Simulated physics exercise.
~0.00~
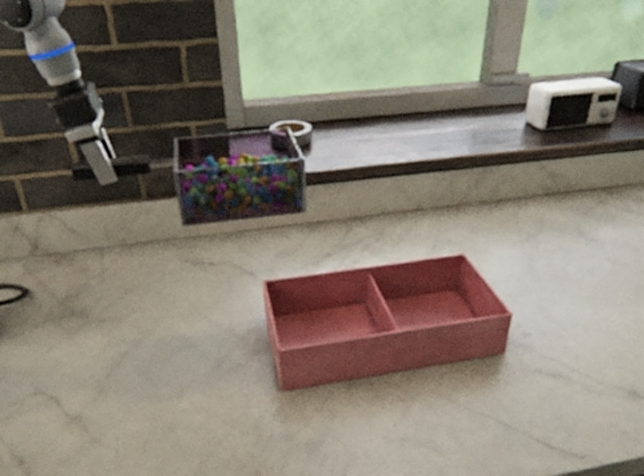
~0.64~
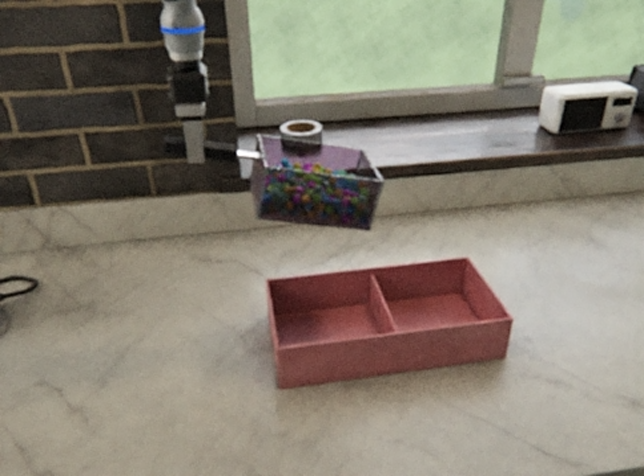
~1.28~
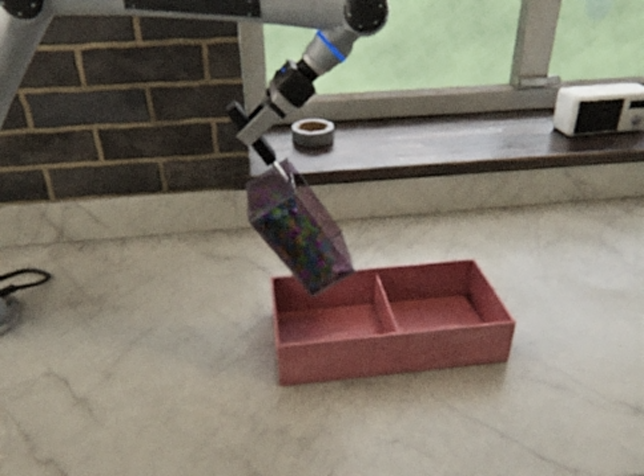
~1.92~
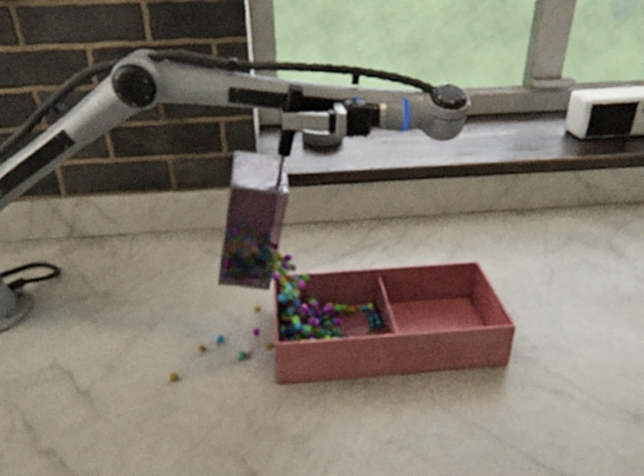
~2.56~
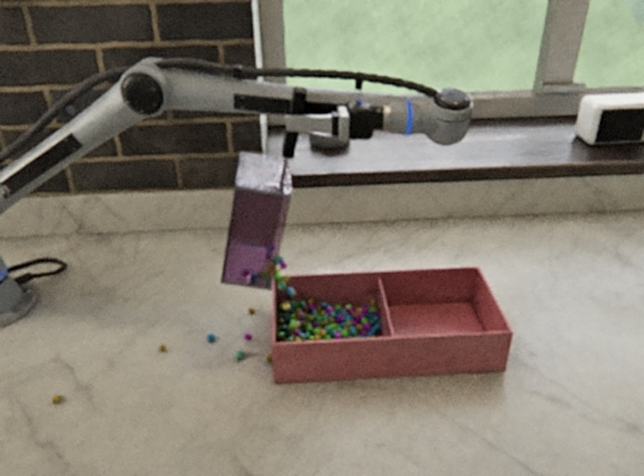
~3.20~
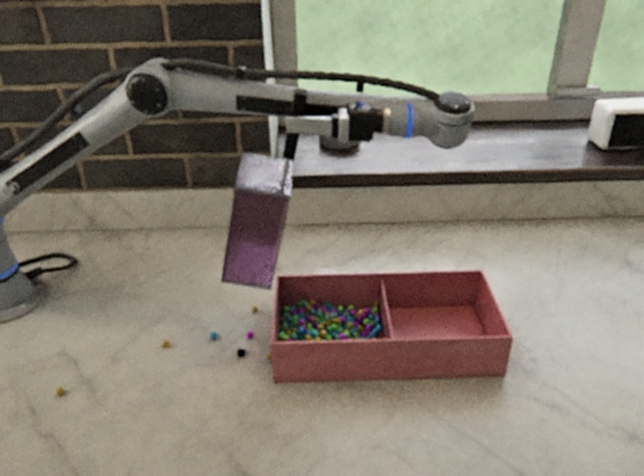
The clip opens on a robot arm gripping a clear box of small, colorful round sweets above a pale marble counter, where a pink tray split in two by a cross wall sits before a window and brick wall. The arm carries the box to the right and begins tipping it. It then lowers the box toward the tray, tilting it steeply. As the box passes upright, sweets pour into the left compartment, and a few scatter on the counter. The stream thins until the box is empty, and it hangs still beside the filled left part, the right part bare.
